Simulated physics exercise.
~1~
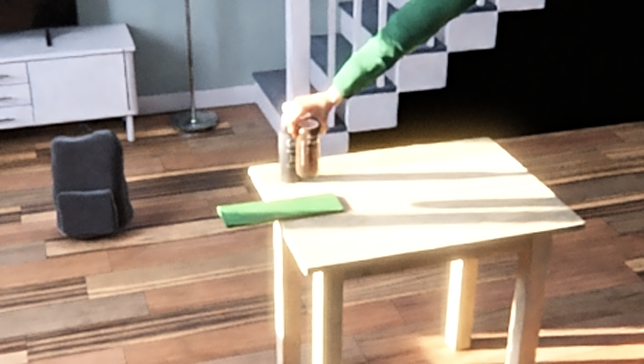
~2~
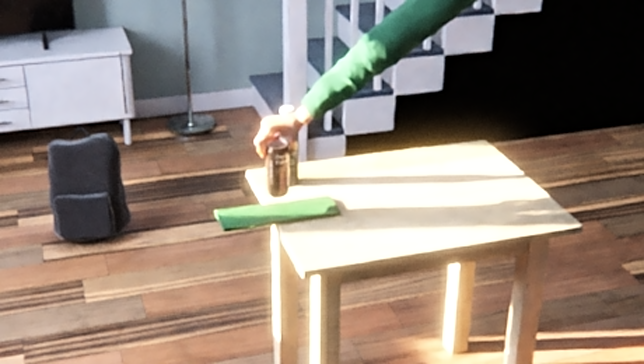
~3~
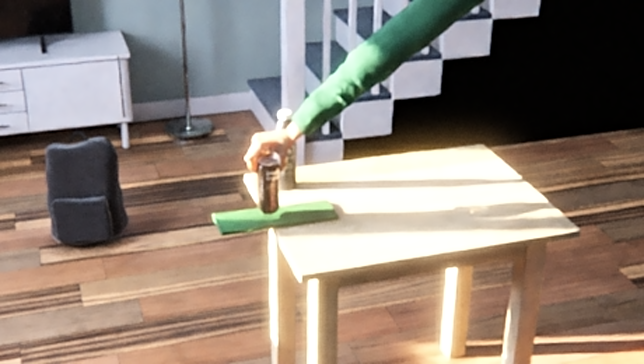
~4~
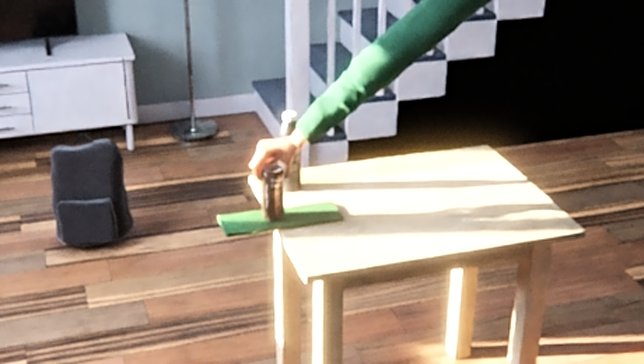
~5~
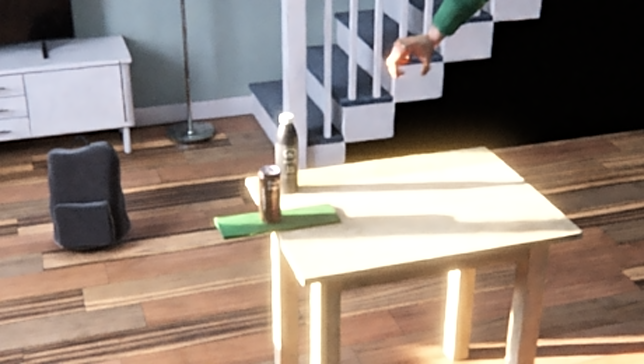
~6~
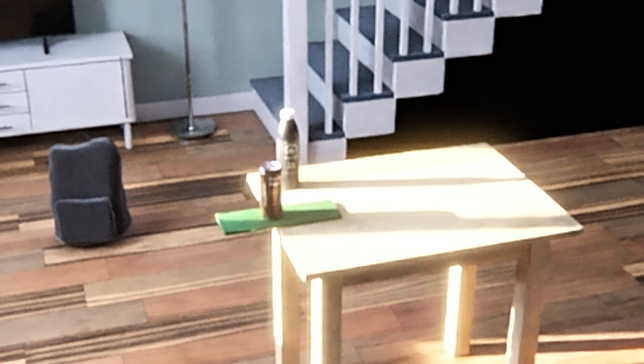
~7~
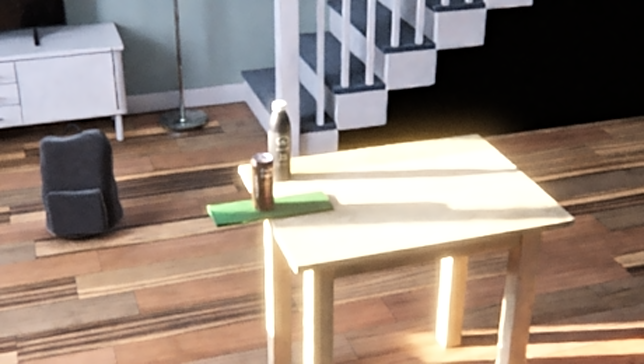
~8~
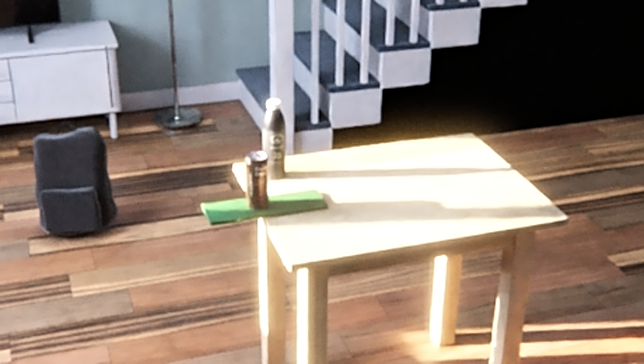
A green-sleeved hand setting a brown can on a green plank overhanging a table, then withdrawing as the plank stays put.
